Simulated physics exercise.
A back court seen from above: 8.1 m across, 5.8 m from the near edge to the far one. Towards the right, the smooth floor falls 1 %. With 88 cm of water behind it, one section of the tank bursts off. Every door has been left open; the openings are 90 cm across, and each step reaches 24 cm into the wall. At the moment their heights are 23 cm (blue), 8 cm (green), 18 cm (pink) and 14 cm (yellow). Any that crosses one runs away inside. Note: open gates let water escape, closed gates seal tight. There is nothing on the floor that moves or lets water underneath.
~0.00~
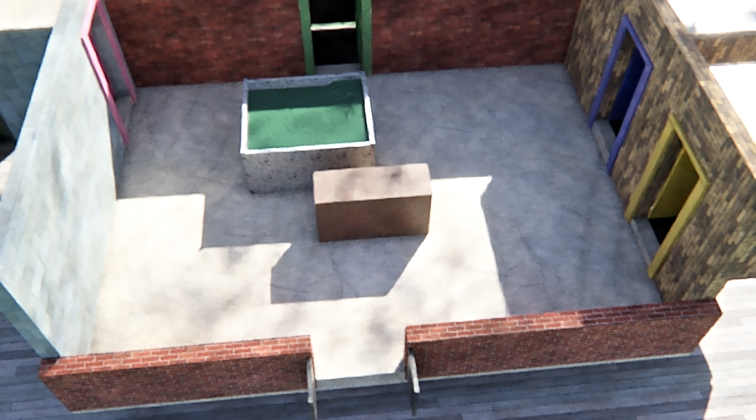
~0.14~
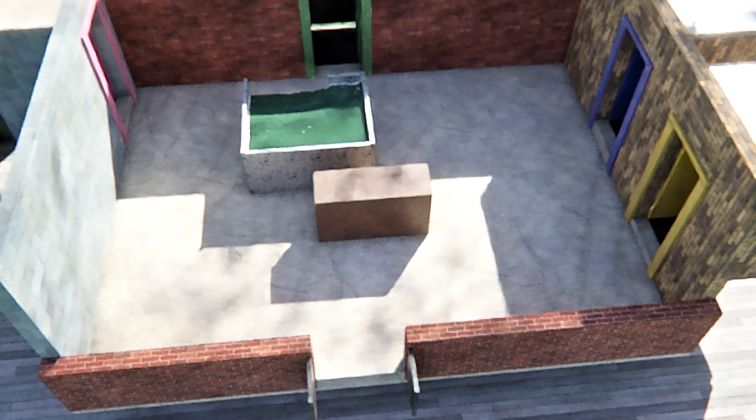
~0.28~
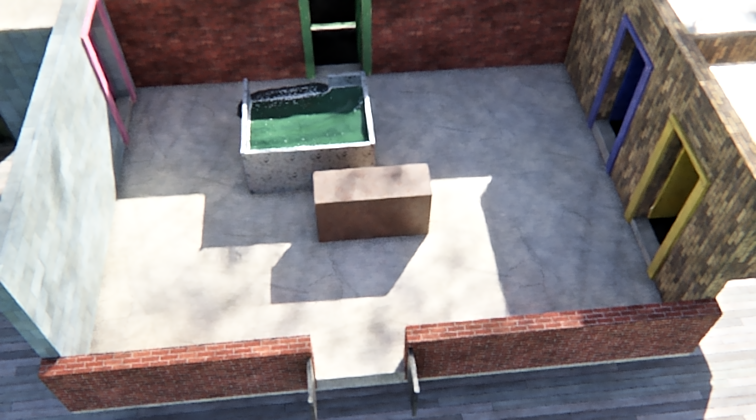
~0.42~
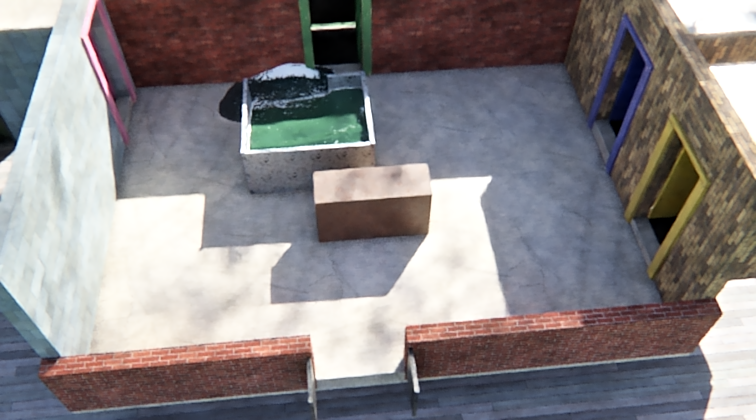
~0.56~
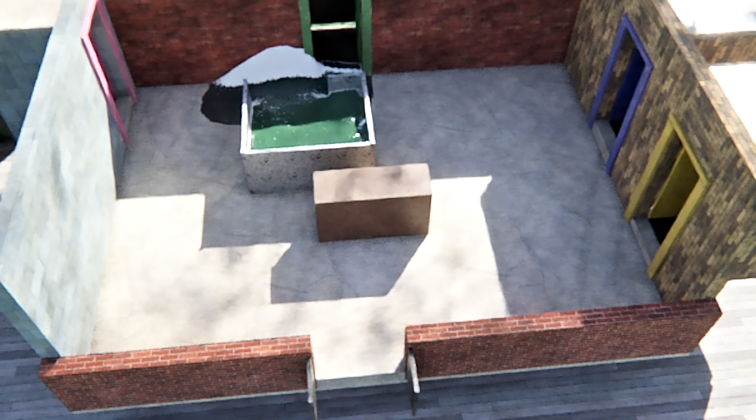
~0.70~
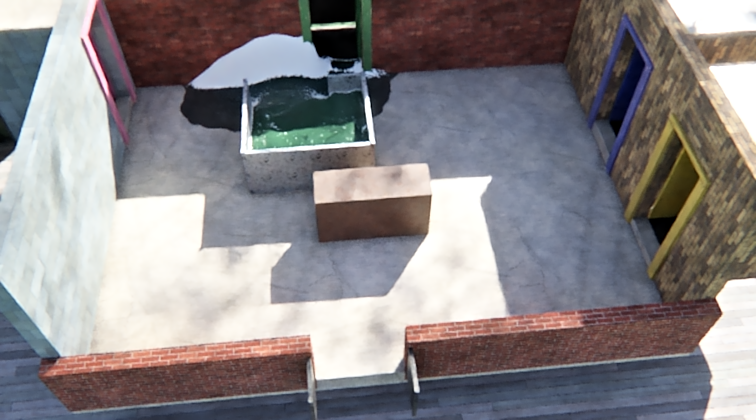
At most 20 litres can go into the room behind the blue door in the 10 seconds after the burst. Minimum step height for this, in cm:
7 cm, roughly.
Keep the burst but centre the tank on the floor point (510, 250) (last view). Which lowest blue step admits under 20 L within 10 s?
A height near 6.5 cm.
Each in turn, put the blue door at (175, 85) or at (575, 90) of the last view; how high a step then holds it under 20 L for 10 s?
Roughly 16 cm for the first and 13.5 cm for the second.
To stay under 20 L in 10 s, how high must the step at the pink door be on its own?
The pink door needs around 32 cm.
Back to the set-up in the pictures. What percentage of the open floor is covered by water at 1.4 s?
Approximately 15 % of it.
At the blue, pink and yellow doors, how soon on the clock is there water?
Door blue 2.8 s / door pink 1.2 s / door yellow 3.8 s.
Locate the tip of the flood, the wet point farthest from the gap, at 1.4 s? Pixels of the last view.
Somewhere near the pixel (483, 69).
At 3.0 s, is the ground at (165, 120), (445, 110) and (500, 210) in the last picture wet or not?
1: Awash; 2: Awash; 3: Unwetted.
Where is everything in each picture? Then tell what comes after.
In the first picture, still water, 88 cm deep, in the tank at (307, 115); the blue door at (615, 105) is dry.
In the second picture, water pours out on the far side and has run 0.4 m, to a hidden place; about 12 cm deep outside, 88 cm at the back.
In the third picture, water pours out on the far side and has run 0.9 m, to a hidden place; about 14 cm deep outside, 83 cm at the back.
In the fourth picture, the gap is on the far side, the front 1.3 m out at (315, 69); the back of the tank holds 76 cm.
In the fifth picture, the gap is on the far side, the front 1.4 m out at (356, 66); the back of the tank holds 77 cm.
In the sixth picture, the gap is on the far side, the front 1.6 m out at (392, 74); the back of the tank holds 70 cm; the blue door at (615, 105), 5.4 m from the gap, is still 4.0 m from the nearest water.
After 1.4 s water covers 15 % of the floor, deepest (56 cm) near (284, 87); it has not reached the blue door.
After 3.0 s water covers 45 % of the floor, deepest (28 cm) near (146, 88); 10 cm at the blue door, 0 litres in over its 23 cm step.
After 10.0 s water covers 90 % of the floor, deepest (14 cm) near (619, 220); 6 cm at the blue door, 0 litres in over its 23 cm step.
At the blue door as built, the water arrived by 2.9 s and peaked near 13 cm at 3.4 s.
Run again over the same 10 s with other heights there, 26 litres in over 6.5 cm, 12 litres over 8.5 cm. The limit of 20 litres is kept from about 7 cm up.
